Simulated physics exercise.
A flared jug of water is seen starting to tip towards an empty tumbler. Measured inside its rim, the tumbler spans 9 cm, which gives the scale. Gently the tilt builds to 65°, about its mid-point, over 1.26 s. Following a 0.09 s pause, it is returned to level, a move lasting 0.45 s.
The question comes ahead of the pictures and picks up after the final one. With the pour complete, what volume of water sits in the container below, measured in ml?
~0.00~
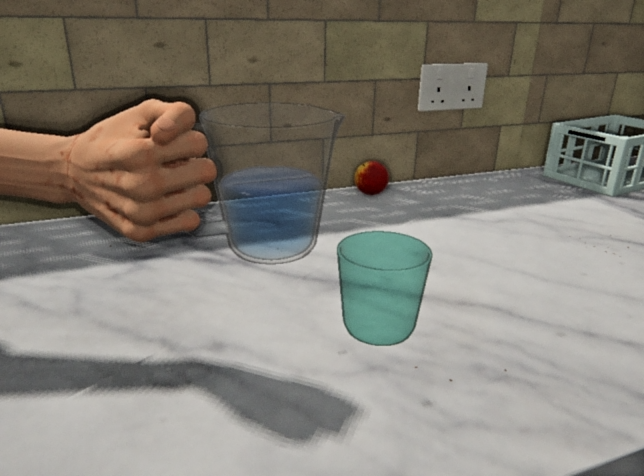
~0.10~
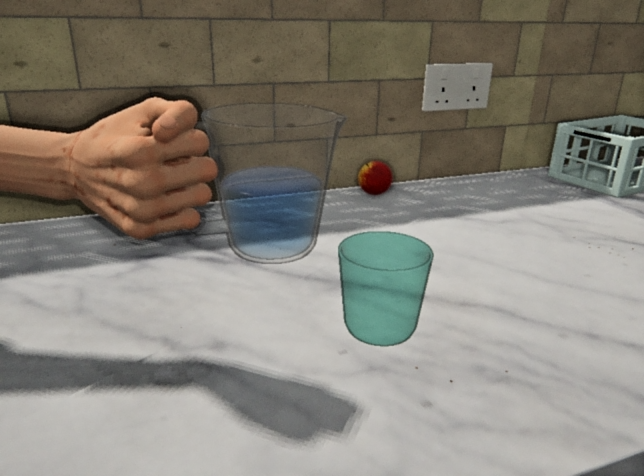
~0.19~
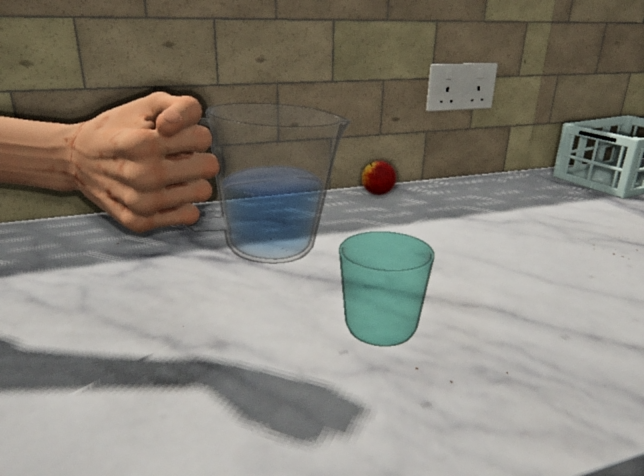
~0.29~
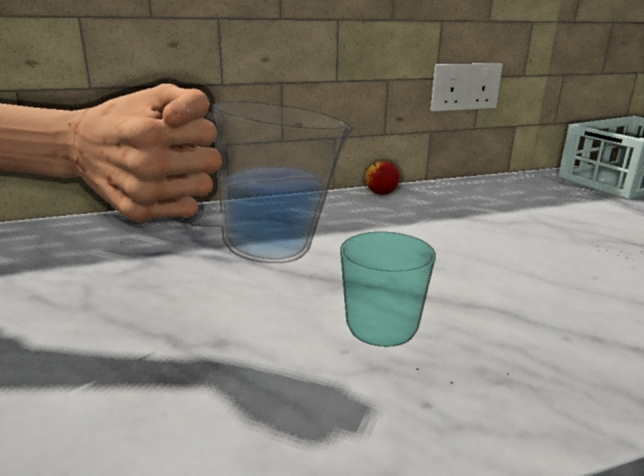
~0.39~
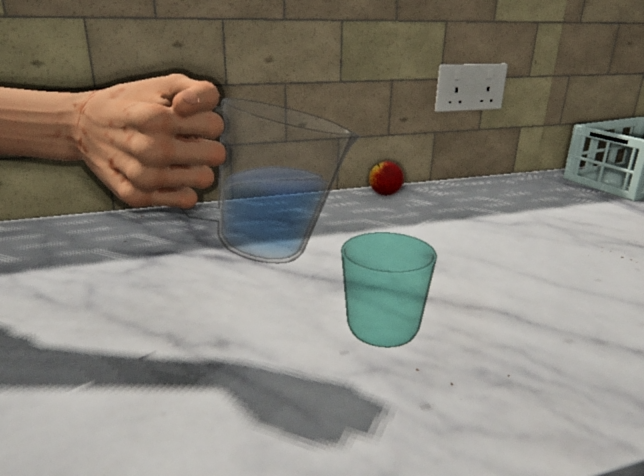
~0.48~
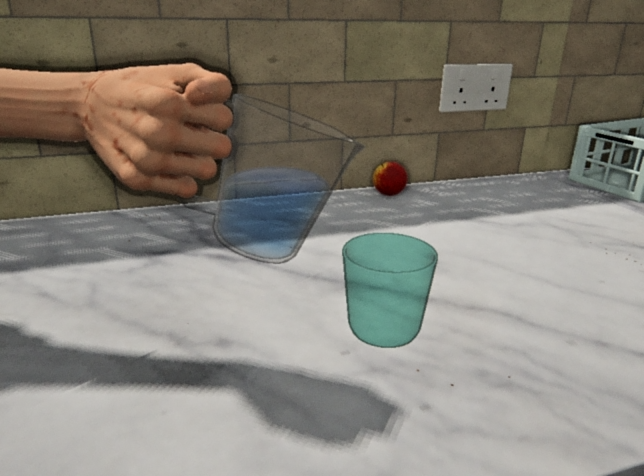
I would say close to 120 ml sits there.
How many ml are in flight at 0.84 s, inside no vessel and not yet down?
Around 0 ml, I'd say.
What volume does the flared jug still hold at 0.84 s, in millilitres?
Roughly 320 ml is still in there.
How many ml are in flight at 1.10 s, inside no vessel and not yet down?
20 ml, more or less.
Then, 0.84 s in, the tilt is 49° and the tumbler has 0 ml, the flared jug 325 ml, and 0 ml is on the work surface.
Then, 1.10 s in, the tilt is 62° and the tumbler has 10 ml, the flared jug 295 ml, and 0 ml is on the work surface.
Then, 1.37 s in, the tilt is 65° and the tumbler has 75 ml, the flared jug 225 ml, and 0 ml is on the work surface.
Then, 1.66 s in, the tilt is 13° and the tumbler has 115 ml, the flared jug 205 ml, and 5 ml is on the work surface.
Finally, the tumbler has 115 ml, the flared jug 205 ml, and 5 ml is on the work surface.
